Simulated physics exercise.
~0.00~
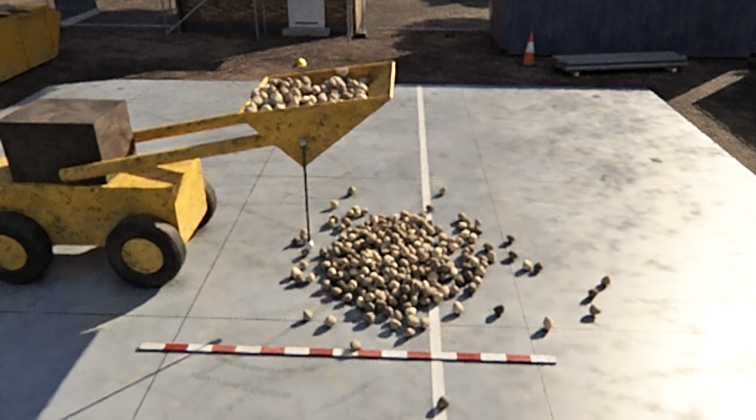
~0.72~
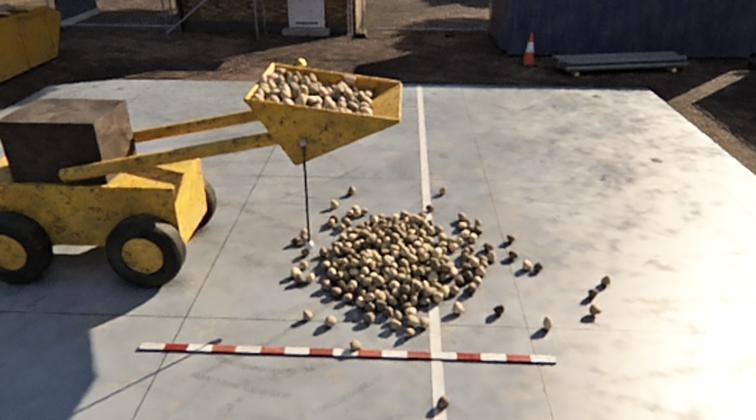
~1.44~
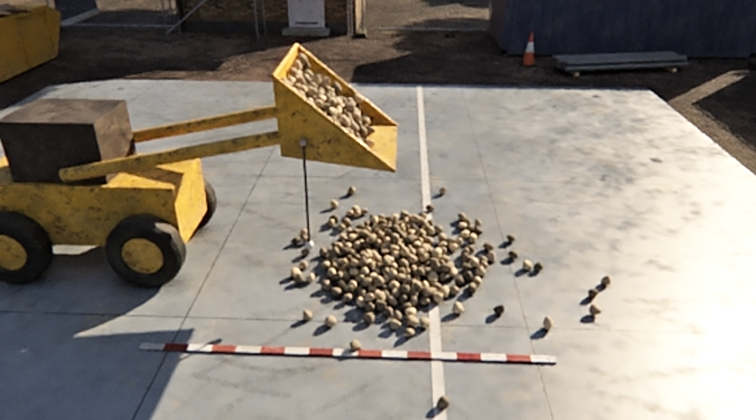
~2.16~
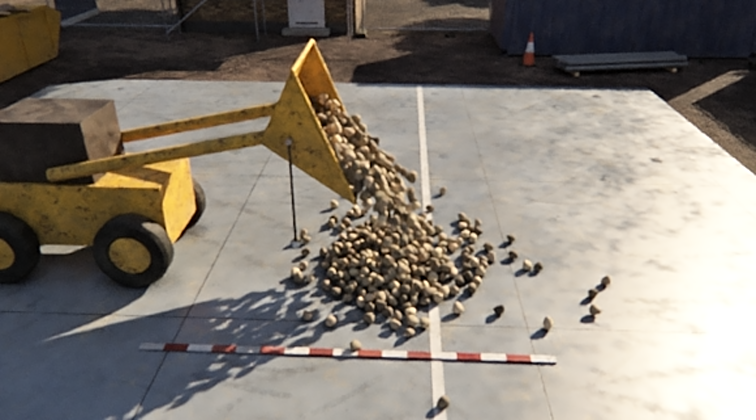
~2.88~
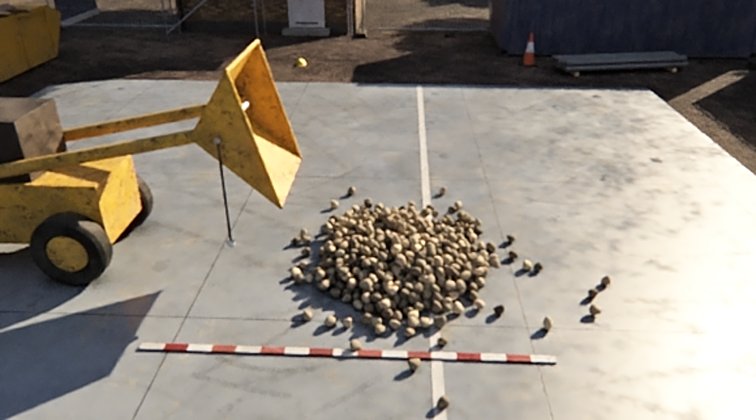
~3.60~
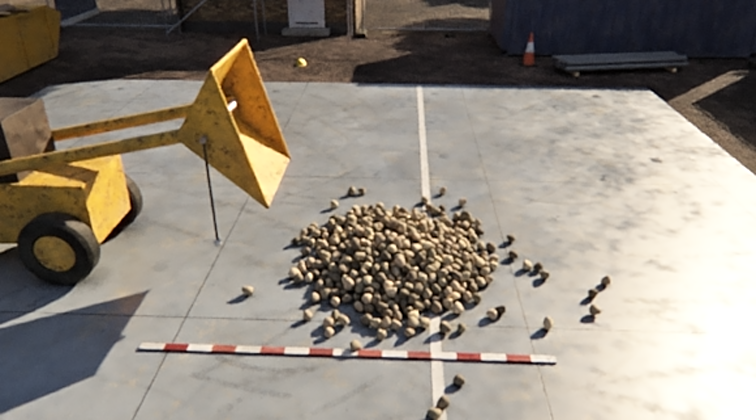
A yellow loader tipped its raised bucket of round stones over a loose pile on the concrete, then rolled back to the left as they poured out, leaving the bucket empty and tilted beside a bigger heap spread across the white line.
